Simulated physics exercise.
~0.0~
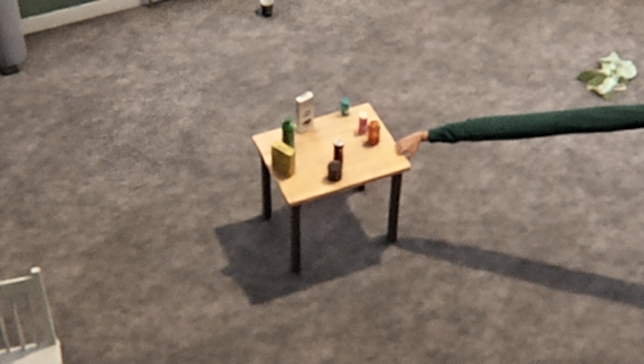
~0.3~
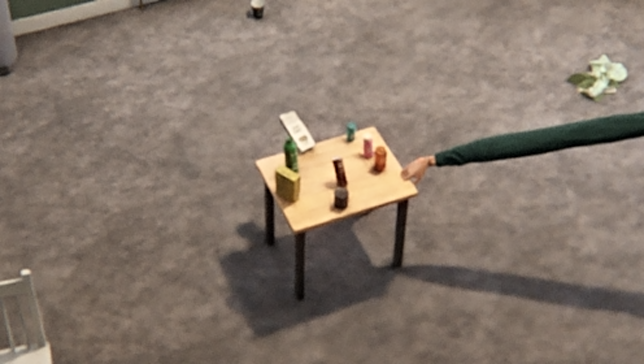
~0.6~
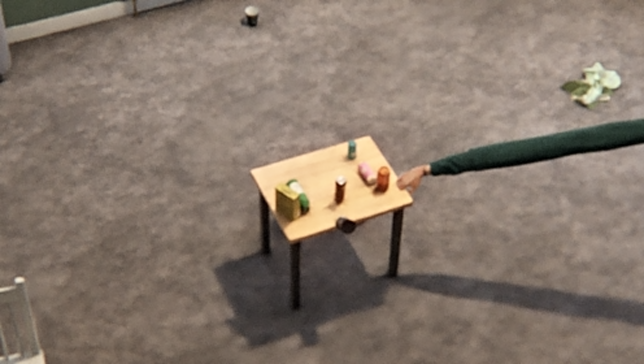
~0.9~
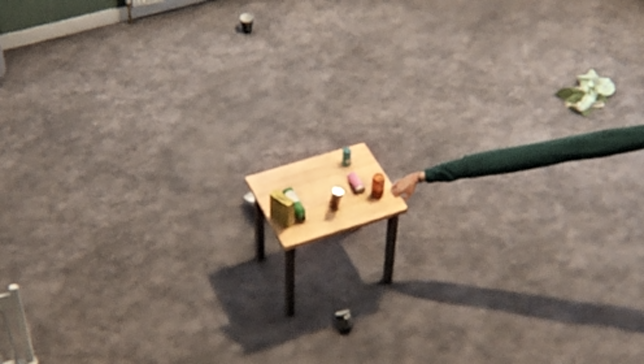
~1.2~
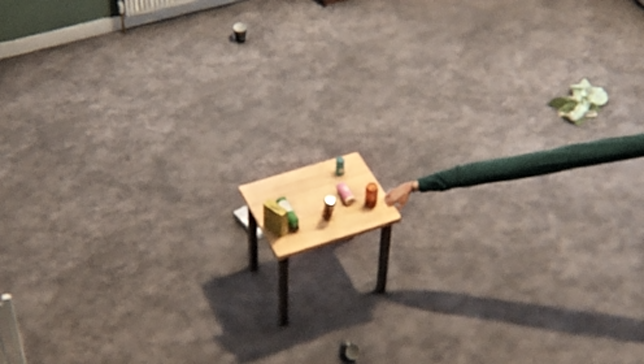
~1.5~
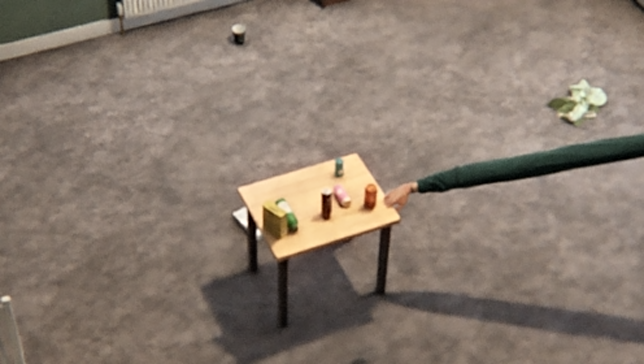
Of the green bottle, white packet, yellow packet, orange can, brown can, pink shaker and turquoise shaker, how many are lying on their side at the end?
Three of them end on their side. The green bottle and pink shaker lie on the table, and the white packet lies on the floor.
